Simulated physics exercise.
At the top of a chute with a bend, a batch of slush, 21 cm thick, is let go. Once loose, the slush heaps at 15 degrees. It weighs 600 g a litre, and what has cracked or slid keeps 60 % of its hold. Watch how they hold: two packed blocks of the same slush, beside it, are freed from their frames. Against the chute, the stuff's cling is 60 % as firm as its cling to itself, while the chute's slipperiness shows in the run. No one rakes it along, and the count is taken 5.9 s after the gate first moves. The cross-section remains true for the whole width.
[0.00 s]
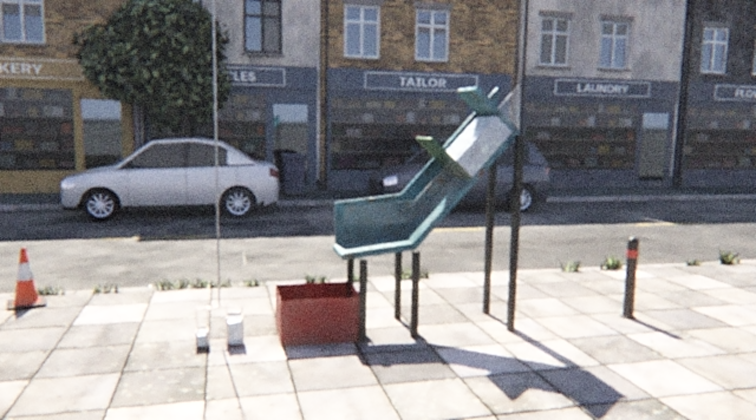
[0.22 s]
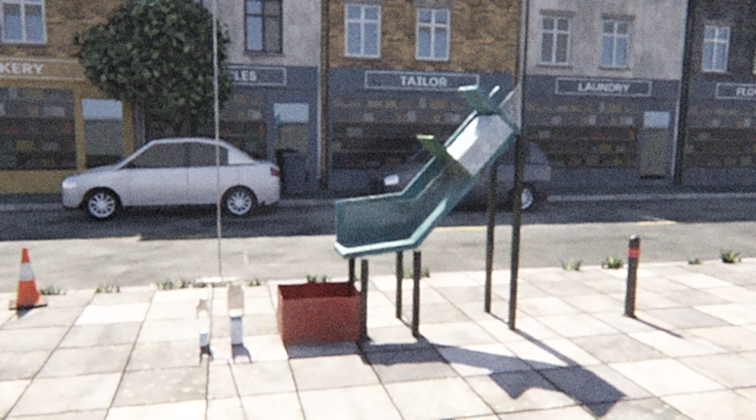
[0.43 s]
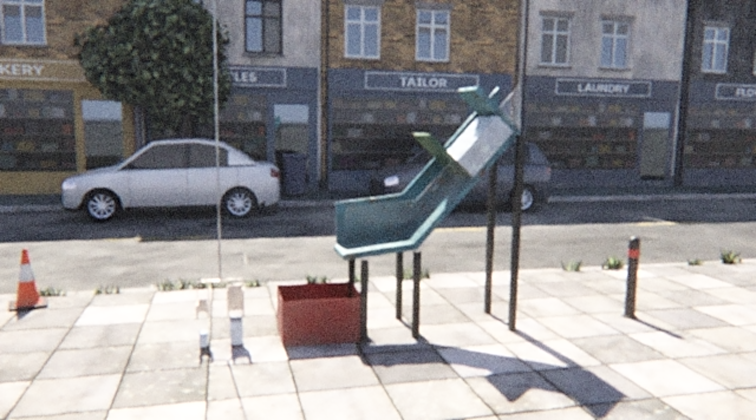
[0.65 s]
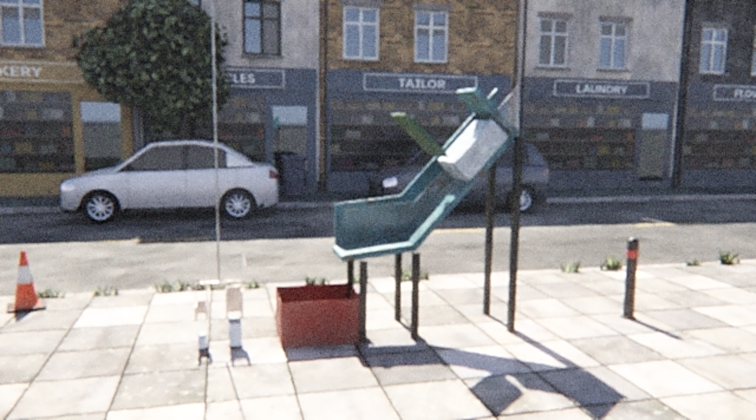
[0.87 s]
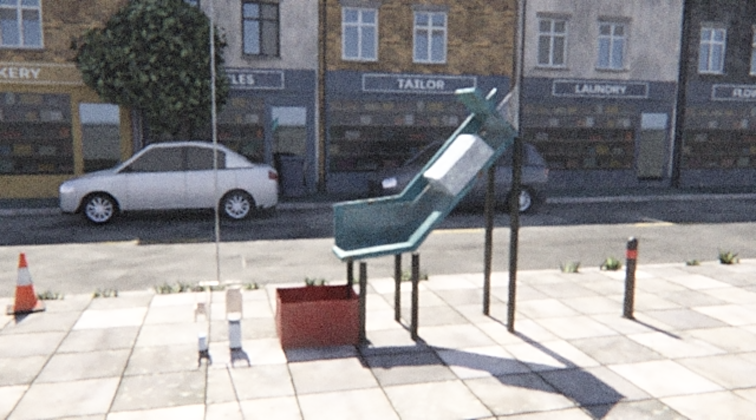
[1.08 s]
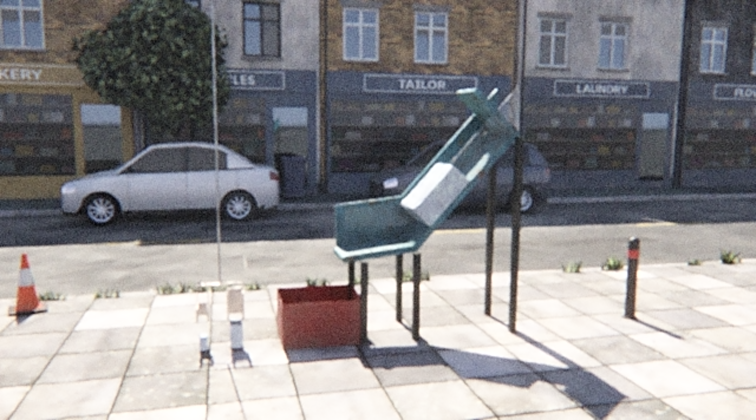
We see a green bent chute on posts beside a red bin and two small pale blocks on a sunny pavement; a green flap at the top swings up, and a pale grey mass slides down the chute toward the left.
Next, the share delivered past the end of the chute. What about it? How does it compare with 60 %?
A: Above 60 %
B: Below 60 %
Below 60 % (B).
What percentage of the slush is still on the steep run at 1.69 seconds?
Some 3 in a hundred.
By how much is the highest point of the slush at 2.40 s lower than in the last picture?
Around 56 centimetres, give or take.
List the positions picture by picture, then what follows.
In the first frame, front end of the slush at (458, 159); test blocks 9.1 cm, 19 cm high (left to right).
In the second frame, front end of the slush at (459, 158); test blocks 9.1 cm, 19 cm high (left to right).
In the third frame, front end of the slush at (459, 159); test blocks 9.1 cm, 19 cm high (left to right).
In the fourth frame, front end of the slush at (454, 162); test blocks 9.1 cm, 19 cm high (left to right).
In the fifth frame, front end of the slush at (440, 178); test blocks 9.1 cm, 19 cm high (left to right).
In the sixth frame, front end of the slush at (415, 208); test blocks 9.1 cm, 19 cm high (left to right).
By 1.69 s, 3 % is on the steep run, 83 % on the flatter one and 14 % past the end.
By 2.40 s, 3 % is on the steep run, 48 % on the flatter one and 49 % past the end.
By 3.12 s, 3 % is on the steep run, 48 % on the flatter one and 49 % past the end.
By 3.83 s, 3 % is on the steep run, 48 % on the flatter one and 49 % past the end.
By 6.29 s, at the end, 3 % is on the steep run, 48 % on the flatter one and 49 % past the end.
